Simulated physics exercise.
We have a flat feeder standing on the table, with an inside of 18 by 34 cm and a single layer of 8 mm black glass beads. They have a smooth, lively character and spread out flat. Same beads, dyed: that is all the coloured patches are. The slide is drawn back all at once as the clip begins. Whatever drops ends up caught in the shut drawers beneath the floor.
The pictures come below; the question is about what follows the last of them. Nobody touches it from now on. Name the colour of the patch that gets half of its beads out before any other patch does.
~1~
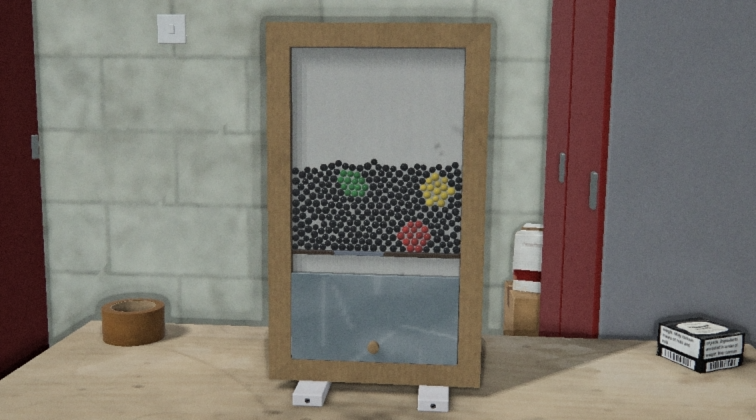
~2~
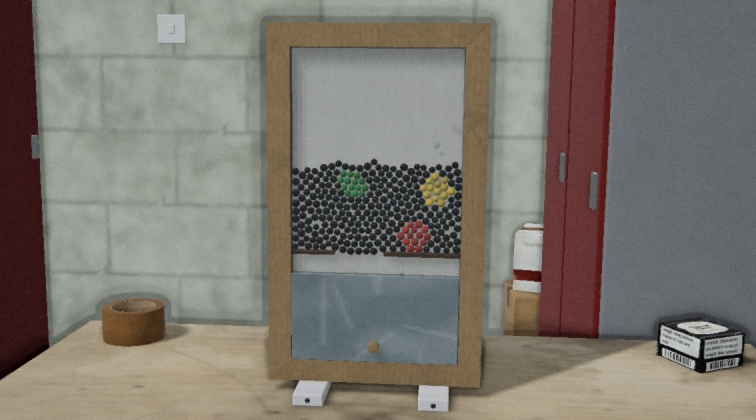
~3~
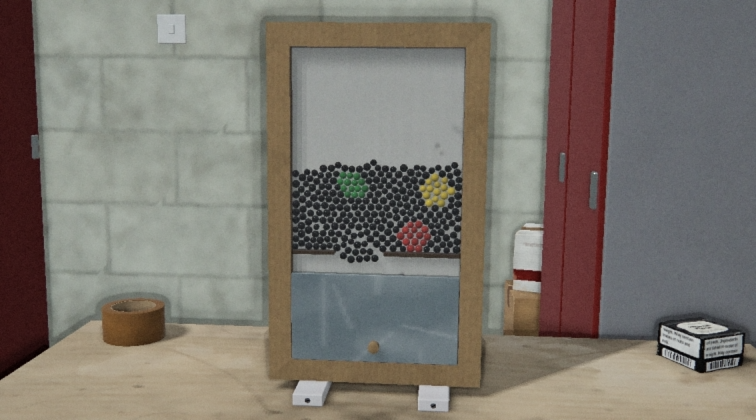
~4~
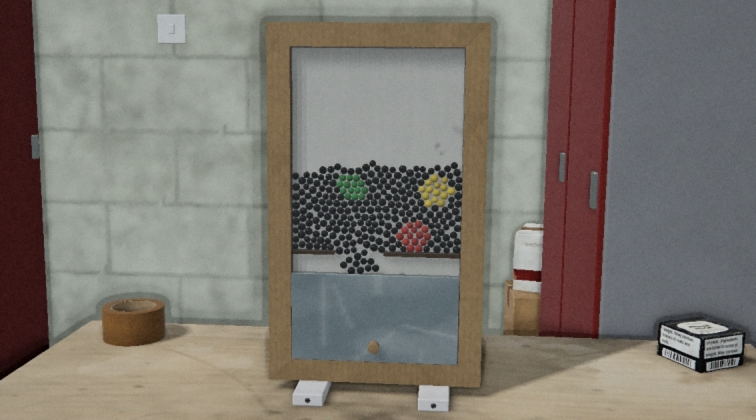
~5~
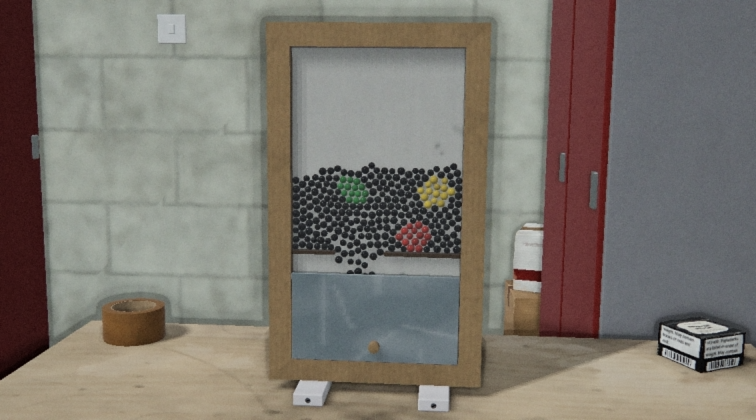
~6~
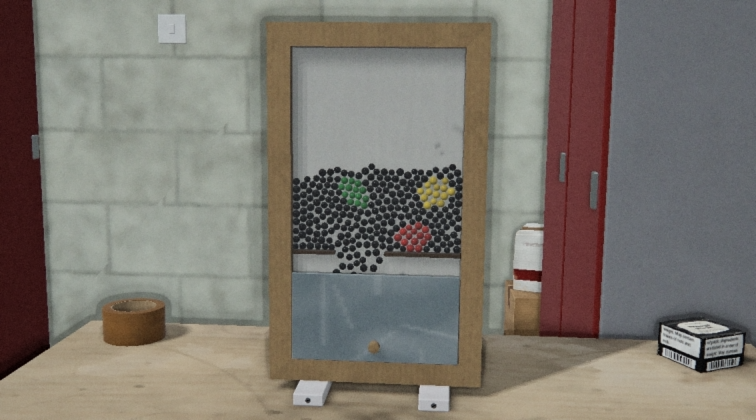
The green patch gets there first.
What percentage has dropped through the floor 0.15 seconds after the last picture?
I'd guess near 30 in a hundred.
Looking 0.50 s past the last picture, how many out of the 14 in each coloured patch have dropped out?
Tally by patch: Green = 14, red = 4, yellow = 4.
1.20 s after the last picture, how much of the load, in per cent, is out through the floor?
About 85 %.
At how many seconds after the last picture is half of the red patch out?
Around 0.6 seconds.
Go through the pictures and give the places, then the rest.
The first frame shows about 280 beads; beads centred (379, 206); green patch (353, 184); red patch (415, 236); yellow patch (437, 190); slide (331, 252) to (388, 254).
The second frame shows beads centred (379, 206); 0 out.
The third frame shows beads centred (379, 207); 5 out.
The fourth frame shows beads centred (378, 209); 10 out.
The fifth frame shows beads centred (379, 213); 18 out.
The sixth frame shows beads centred (375, 211); 25 out; green patch (354, 193); red patch (414, 237); yellow patch (435, 193).
Then, 0.15 s after the last picture, 30 % are out; out of 14, green 1, red 0, yellow 0.
Then, 0.50 s after the last picture, 70 % are out; out of 14, green 14, red 4, yellow 3.
Then, 1.20 s after the last picture, 85 % are out; out of 14, green 14, red 14, yellow 14.
All still 2.2 s after it, 90 % are out; out of 14, green 14, red 14, yellow 14; half out at green 0.21 s, red 0.58 s, yellow 0.63 s.
